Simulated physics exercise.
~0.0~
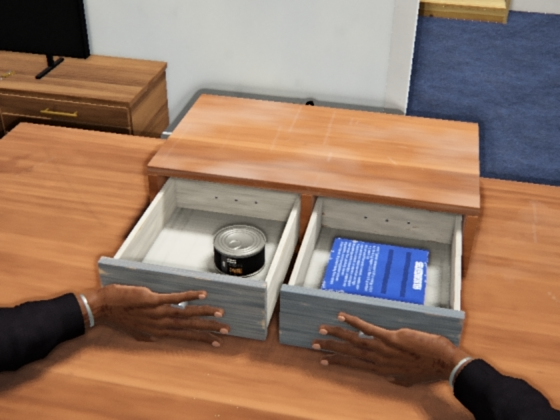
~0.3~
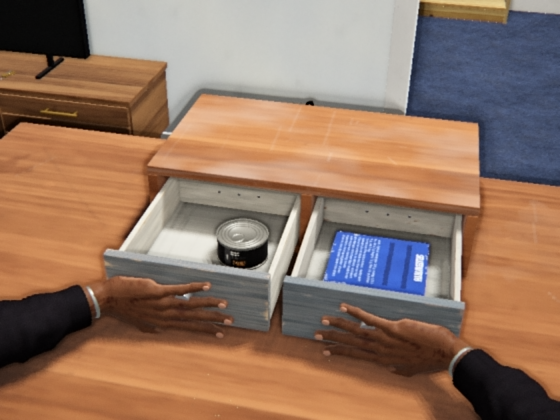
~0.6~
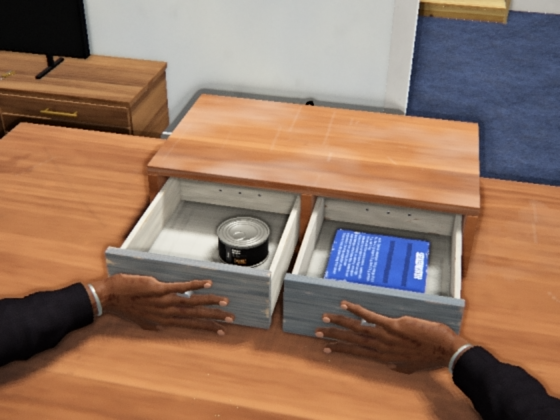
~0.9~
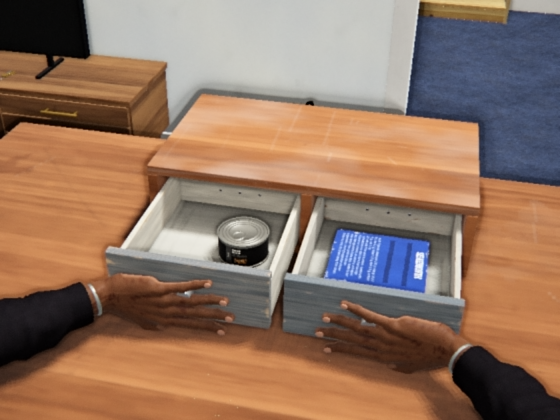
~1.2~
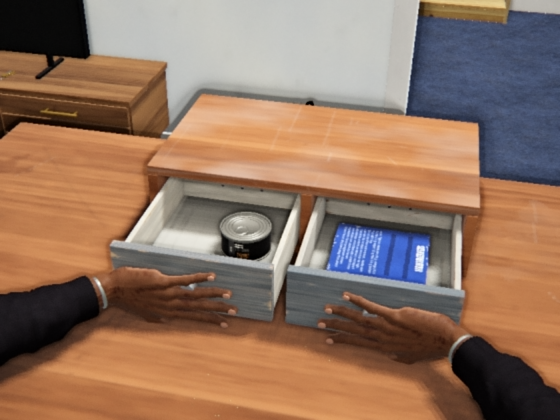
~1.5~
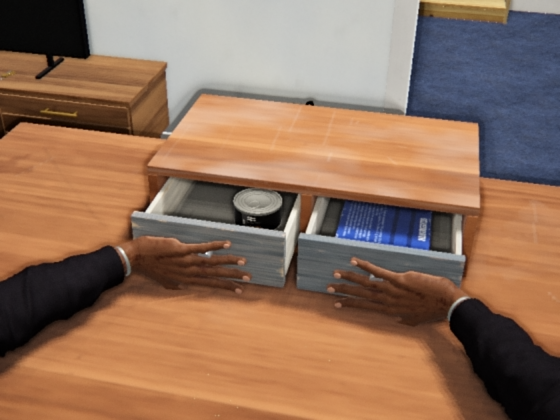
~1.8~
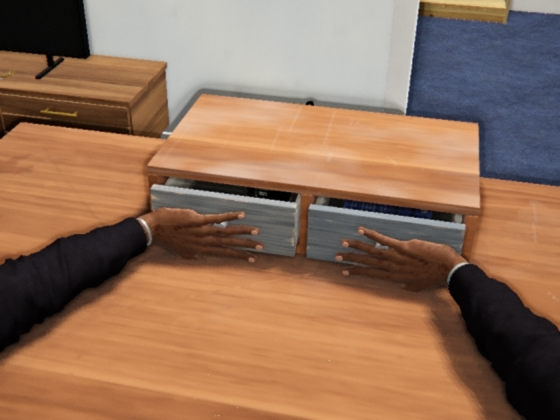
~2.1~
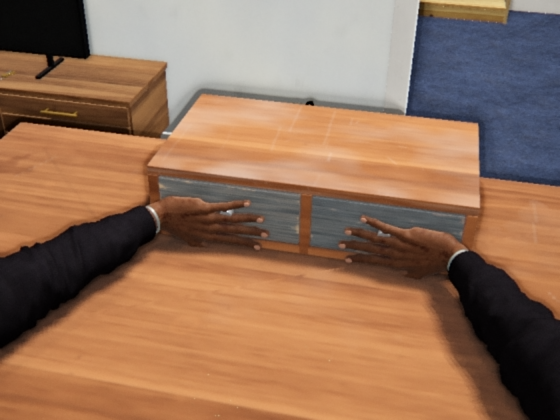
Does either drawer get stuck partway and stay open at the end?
No, neither drawer gets stuck. Both the left and the right drawer slide all the way in and end up closed, with the hands resting against their fronts.
